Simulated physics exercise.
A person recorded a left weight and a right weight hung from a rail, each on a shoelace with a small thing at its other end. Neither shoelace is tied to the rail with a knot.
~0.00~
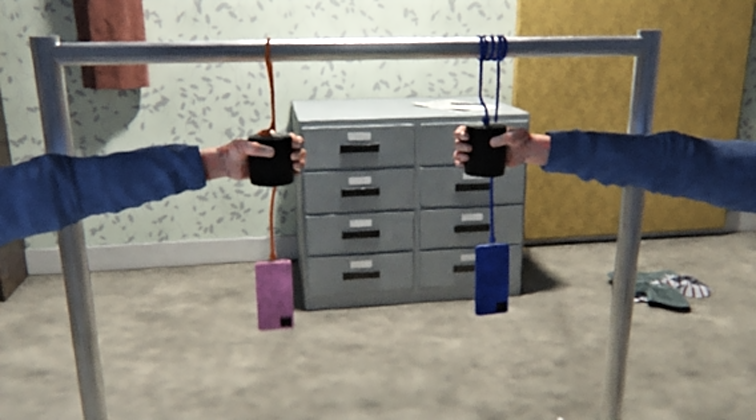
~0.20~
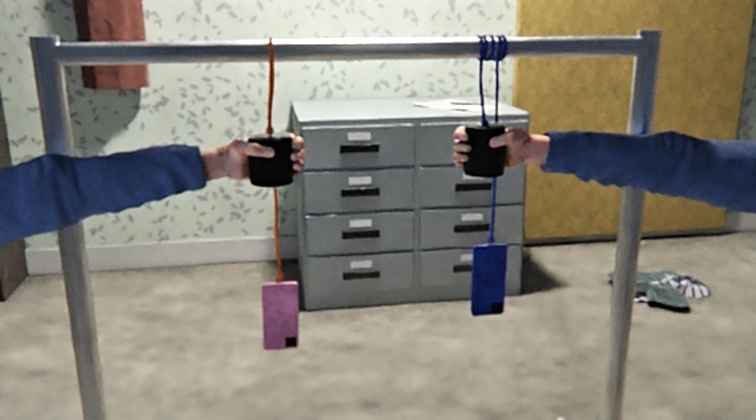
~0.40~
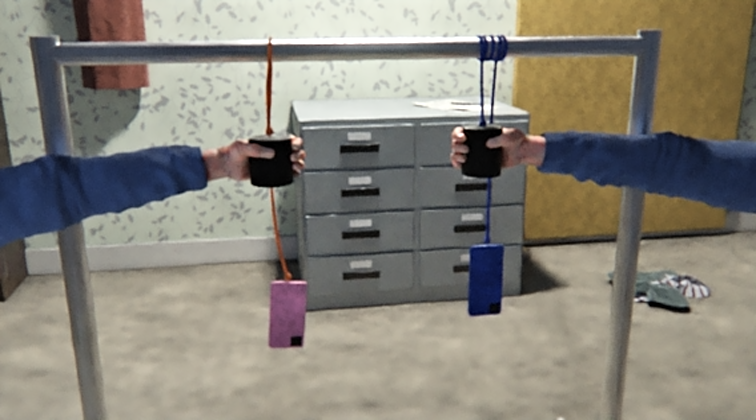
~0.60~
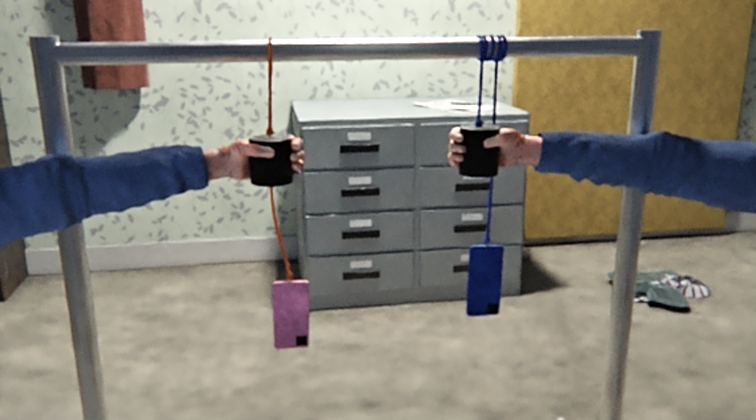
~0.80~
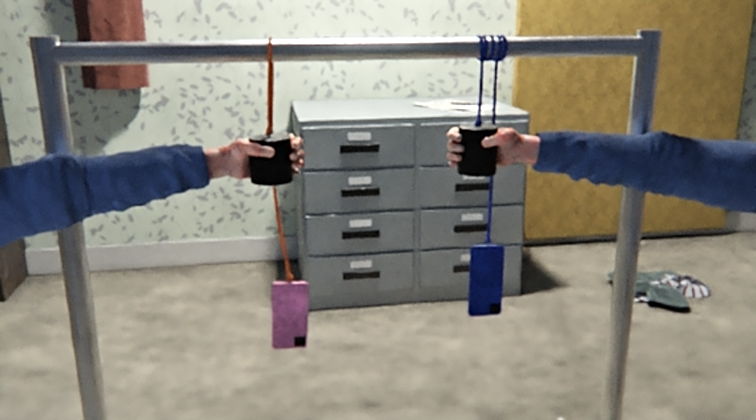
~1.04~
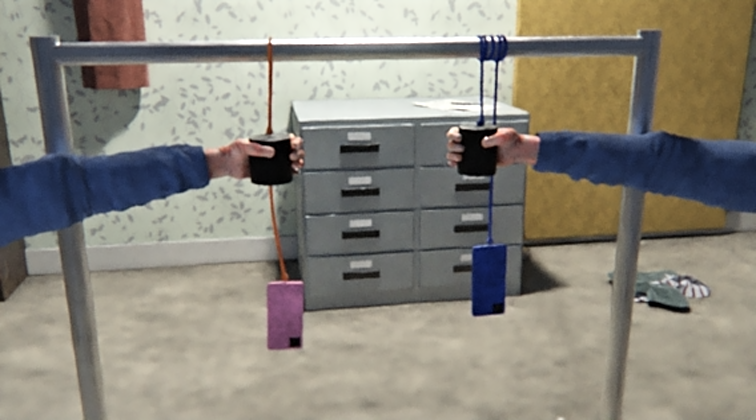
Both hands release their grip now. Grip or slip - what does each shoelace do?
Most likely the left weight ends up lower than it started; most likely the right weight stays where it is the whole time.
By 1.42 s, left weight dropping near (281, 326); right weight still up near (480, 154).
By 1.72 s, left weight on the floor; right weight still up near (481, 154).
When it is over, left weight on the floor; right weight still up near (481, 153). The left weight pulls its rope through and the right weight stays hanging.
